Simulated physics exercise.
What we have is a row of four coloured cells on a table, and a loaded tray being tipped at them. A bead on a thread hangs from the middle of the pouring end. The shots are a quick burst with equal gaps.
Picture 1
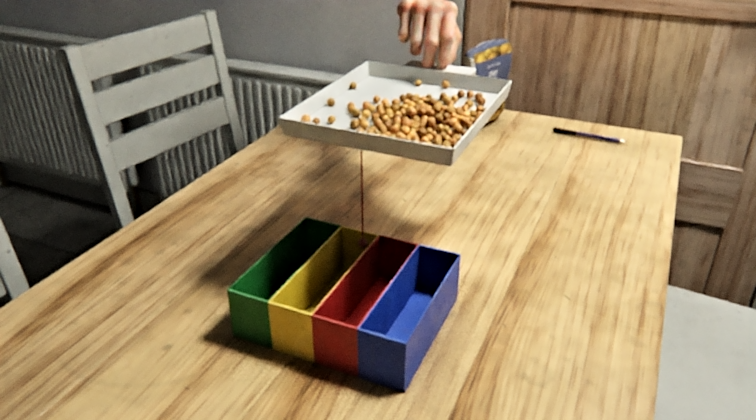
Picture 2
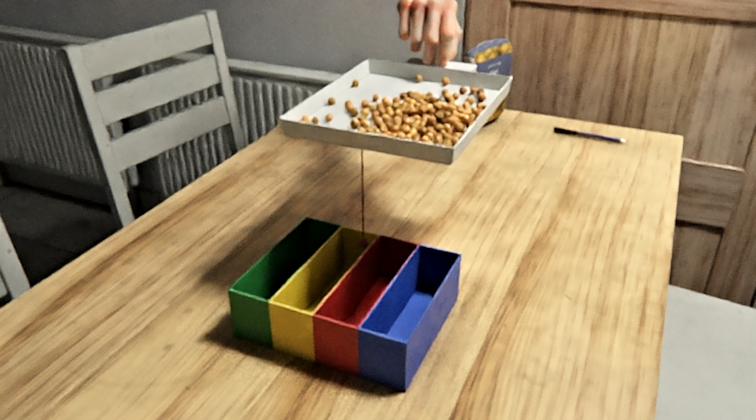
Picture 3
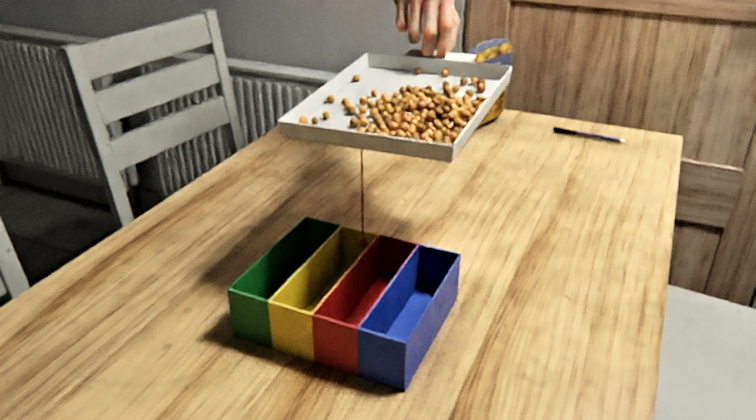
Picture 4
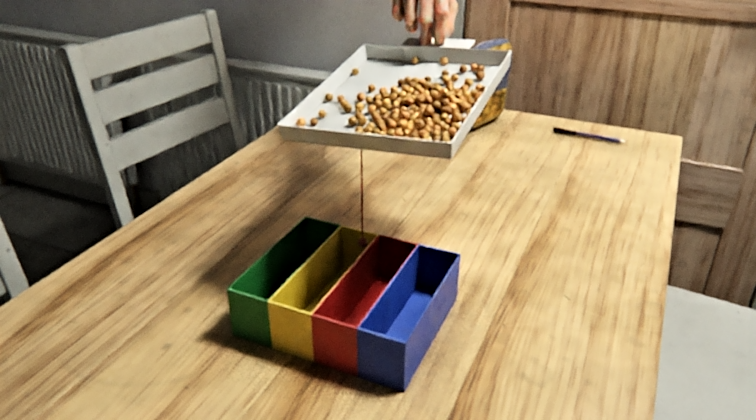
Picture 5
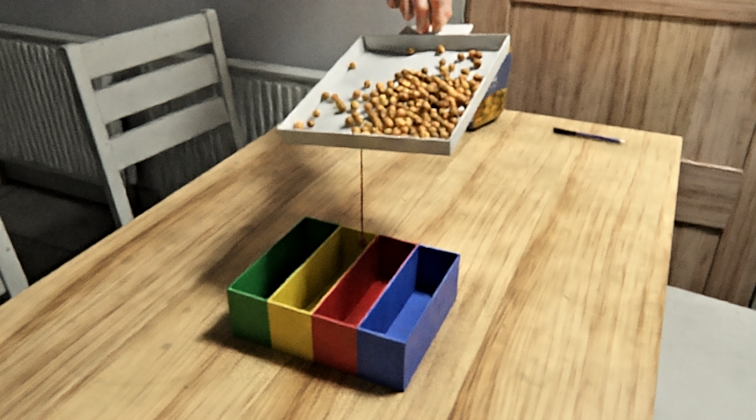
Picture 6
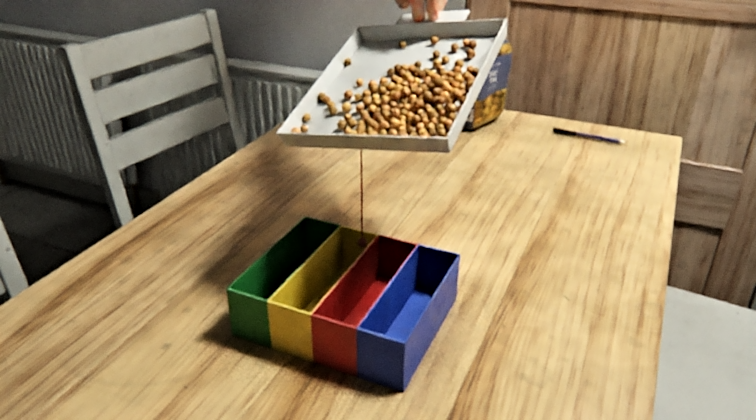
A tray of round wooden beads tilts steadily as a hand raises its far side.
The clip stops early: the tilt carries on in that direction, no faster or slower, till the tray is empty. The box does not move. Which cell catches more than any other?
It favours the green compartment.
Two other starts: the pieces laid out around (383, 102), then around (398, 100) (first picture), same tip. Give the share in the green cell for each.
In turn 60 and 70 in a hundred.
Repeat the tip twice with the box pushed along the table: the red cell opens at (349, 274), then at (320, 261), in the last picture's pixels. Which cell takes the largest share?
First that green cell, then the yellow one.
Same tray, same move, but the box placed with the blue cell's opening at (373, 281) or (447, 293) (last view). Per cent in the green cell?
The first gives 40 %, the second 10 %.
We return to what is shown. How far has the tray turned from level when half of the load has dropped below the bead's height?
At some 100 degrees.
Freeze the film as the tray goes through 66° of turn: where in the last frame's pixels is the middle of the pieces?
Roughly at (328, 127).
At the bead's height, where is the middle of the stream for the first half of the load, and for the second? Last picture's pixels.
Early half (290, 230), late half (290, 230).
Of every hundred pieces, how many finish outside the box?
About 30 per cent.
Just after the last frame, tray tipped steeply; the larger part on the tray; just a few in the green cell; about a tenth falling or outside the box.
A moment on, tray tipped past a quarter turn; about a tenth on the tray; roughly half in the green cell; about a tenth in the yellow cell; roughly a third falling or outside the box.
Further on, tray tipped past a quarter turn; roughly two thirds in the green cell; about a tenth in the yellow cell; just a few in the red cell; roughly a quarter falling or outside the box.
When it is over, tray tipped past a quarter turn; roughly two thirds in the green cell; about a tenth in the yellow cell; just a few in the red cell; not one in the blue cell; roughly a quarter outside the box.
